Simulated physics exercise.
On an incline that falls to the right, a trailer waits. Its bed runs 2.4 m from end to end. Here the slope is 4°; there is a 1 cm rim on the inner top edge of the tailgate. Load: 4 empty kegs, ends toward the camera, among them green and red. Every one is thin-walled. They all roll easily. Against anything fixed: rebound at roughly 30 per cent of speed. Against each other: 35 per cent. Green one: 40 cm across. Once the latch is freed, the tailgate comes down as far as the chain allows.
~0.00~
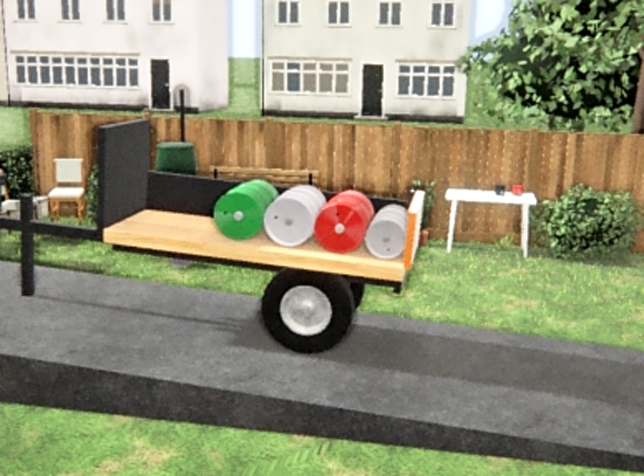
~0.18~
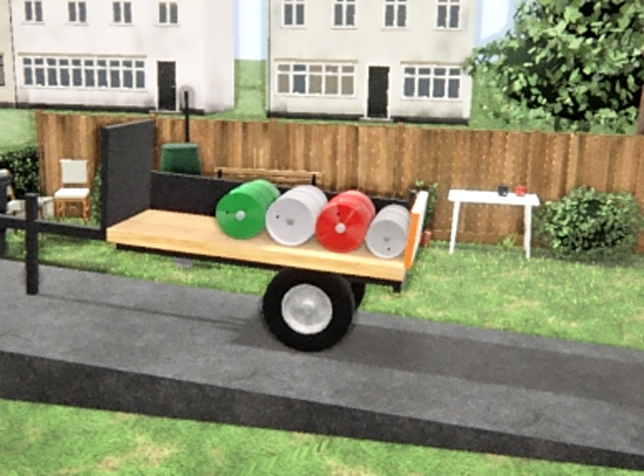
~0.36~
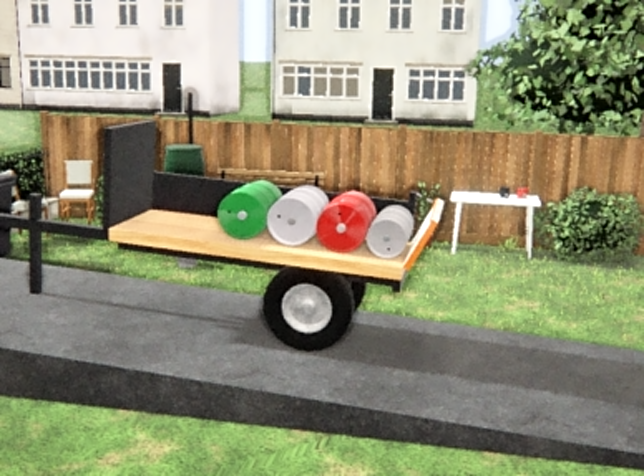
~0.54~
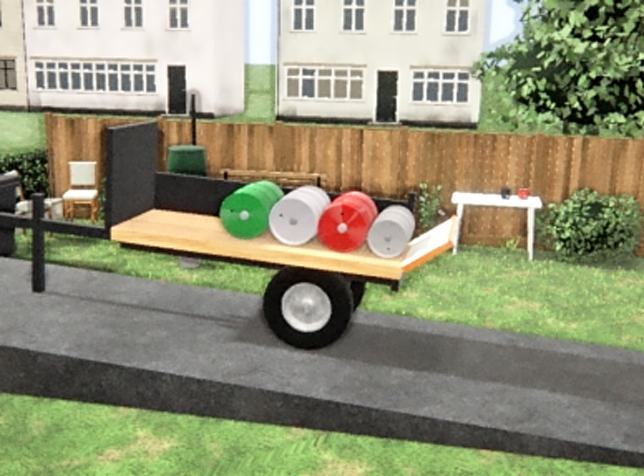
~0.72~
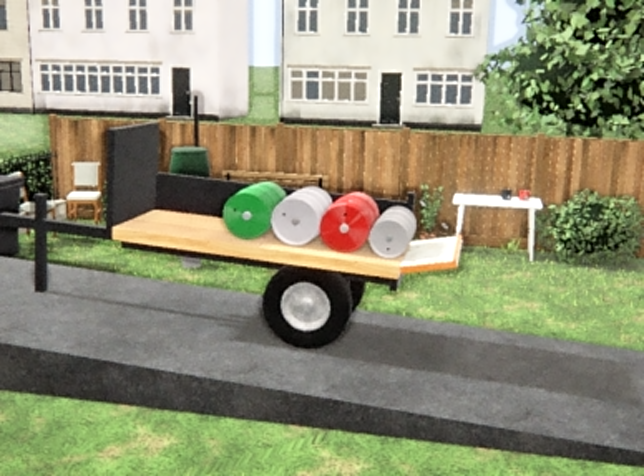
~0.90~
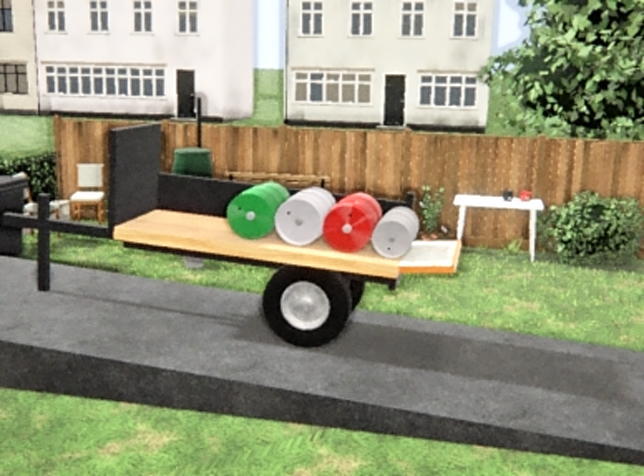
On a sloping road by a wooden fence, a trailer's tailgate swings down to the right beside four barrels lying almost still.
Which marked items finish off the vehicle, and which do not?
Green keg does not, red does not.
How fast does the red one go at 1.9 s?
Its speed is roughly 0.2 m/s.
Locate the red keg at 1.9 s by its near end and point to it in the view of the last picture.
It should be close to pixel (376, 233).
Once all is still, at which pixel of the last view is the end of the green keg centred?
It comes to rest around (298, 223).
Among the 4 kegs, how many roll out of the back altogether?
The number is 0.
After 1.9 s, green is on the bed, 100 cm short of the hinge, rolling right; red is on the bed, 20 cm short of the hinge, rolling right; 0 gone off the back.
At rest (3.1 s), green is on the bed, 85 cm short of the hinge; red is on the bed, 5 cm short of the hinge; 0 gone off the back.
